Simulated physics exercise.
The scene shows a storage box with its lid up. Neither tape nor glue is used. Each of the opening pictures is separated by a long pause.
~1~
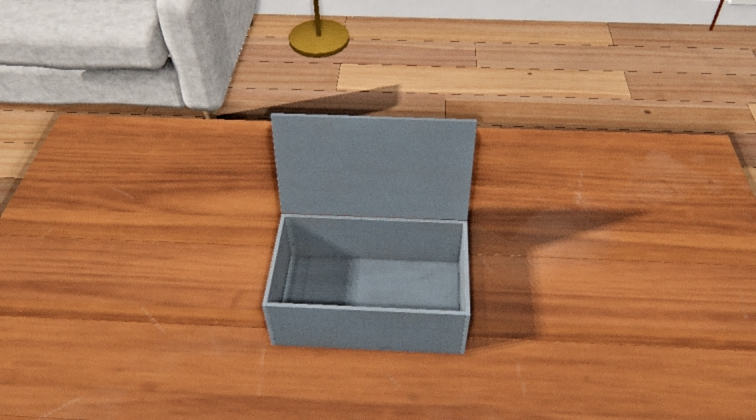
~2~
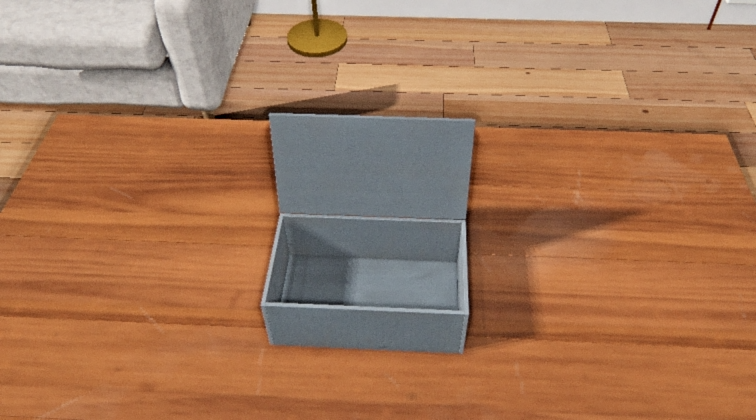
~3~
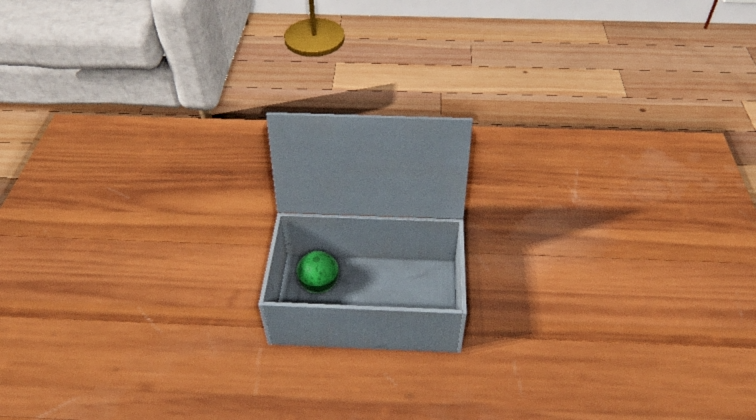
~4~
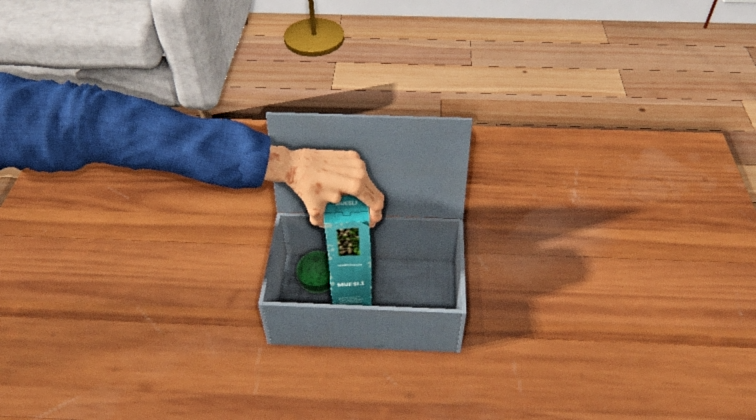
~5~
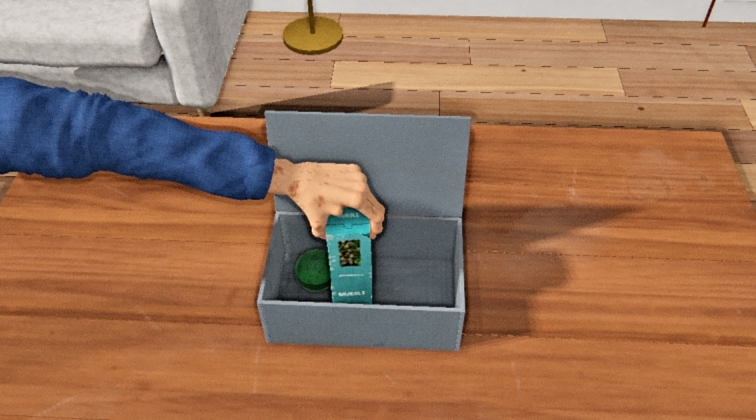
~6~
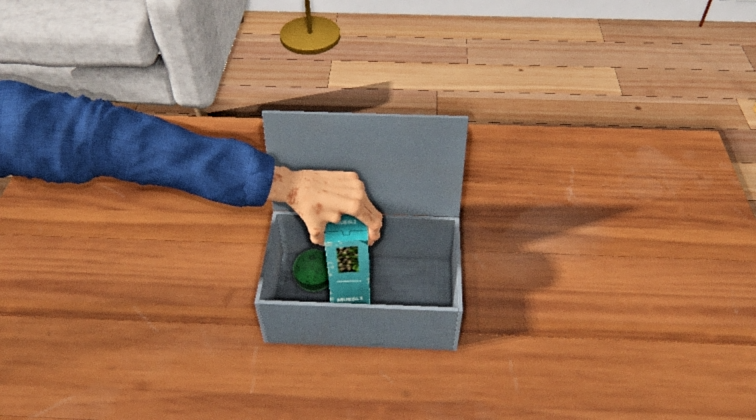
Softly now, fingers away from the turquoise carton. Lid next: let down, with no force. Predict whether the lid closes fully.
Prediction: It does not close fully.
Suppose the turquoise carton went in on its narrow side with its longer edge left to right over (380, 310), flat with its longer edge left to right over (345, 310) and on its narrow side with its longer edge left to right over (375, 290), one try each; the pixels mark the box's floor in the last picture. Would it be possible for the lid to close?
In the first case it sits on the rim; in the second case it closes; in the third case it shuts flat.
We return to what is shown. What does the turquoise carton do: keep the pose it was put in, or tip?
As it turns out, it keeps its original angle.
Then, 1.10 s later than the last frame, lid starting down.
Then, 1.60 s later than the last frame, lid 60° above the rim.
Then, 3.30 s later than the last frame, lid 49° above the rim.
When it is over, lid 49° above the rim; both as before. End places, in pixels of the last picture, turquoise carton near (349, 275).
